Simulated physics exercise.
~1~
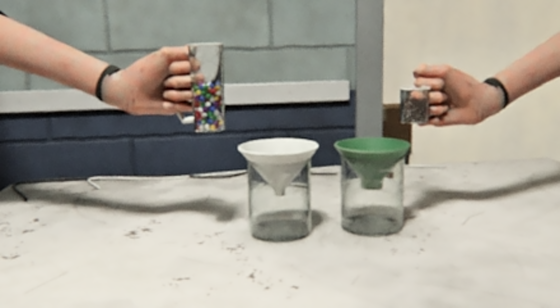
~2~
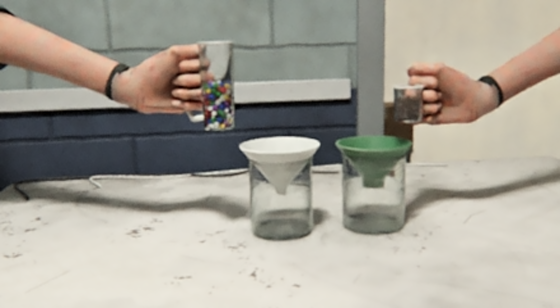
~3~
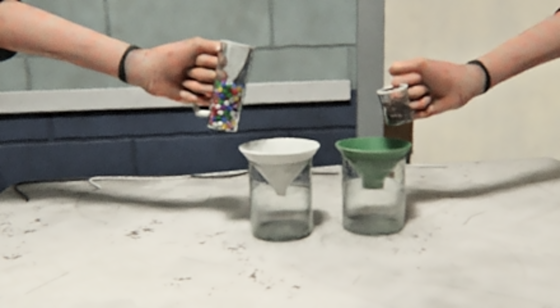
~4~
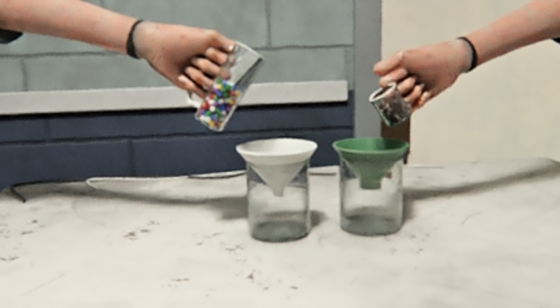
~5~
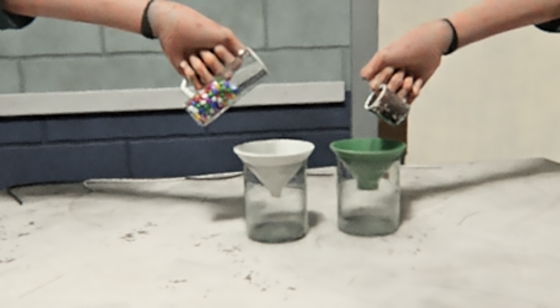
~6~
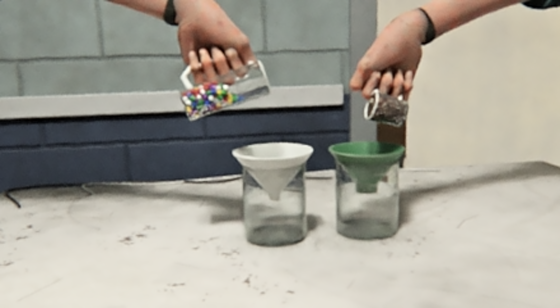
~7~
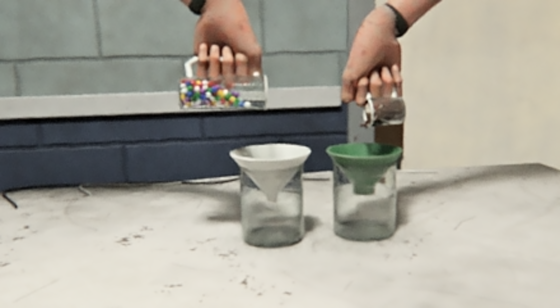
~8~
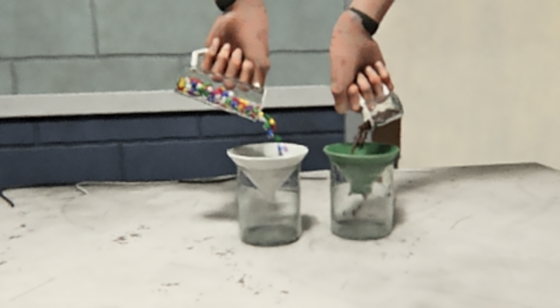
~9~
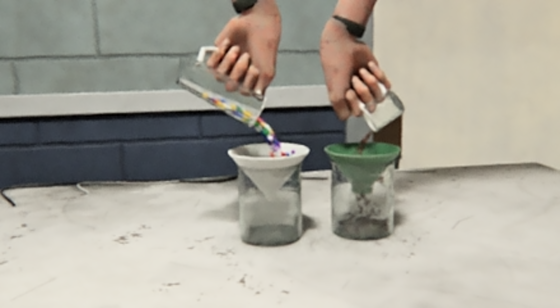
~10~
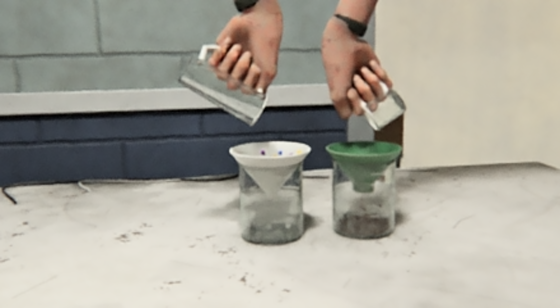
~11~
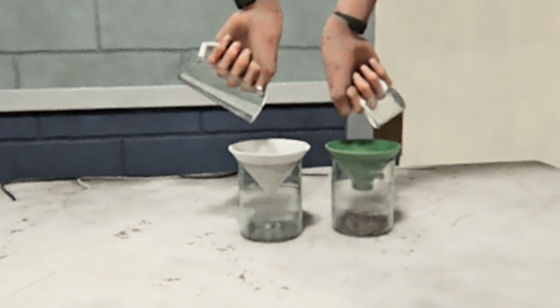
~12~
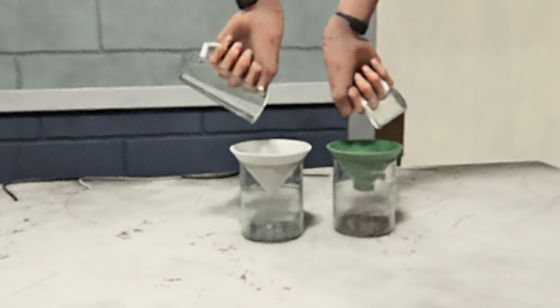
On a pale marble-patterned surface before a grey and dark blue wall, two clear jars stand side by side, a white funnel in the left one and a green funnel in the right. Two hands hold clear cups above them, the left filled with colourful pieces, the right smaller with dark grains. The hands tilt both cups inward and over until the contents spill into the funnels. The dark grains stream through the green funnel and settle in its jar. The colourful pieces mostly stay caught in the white funnel, while both emptied cups remain tipped above.
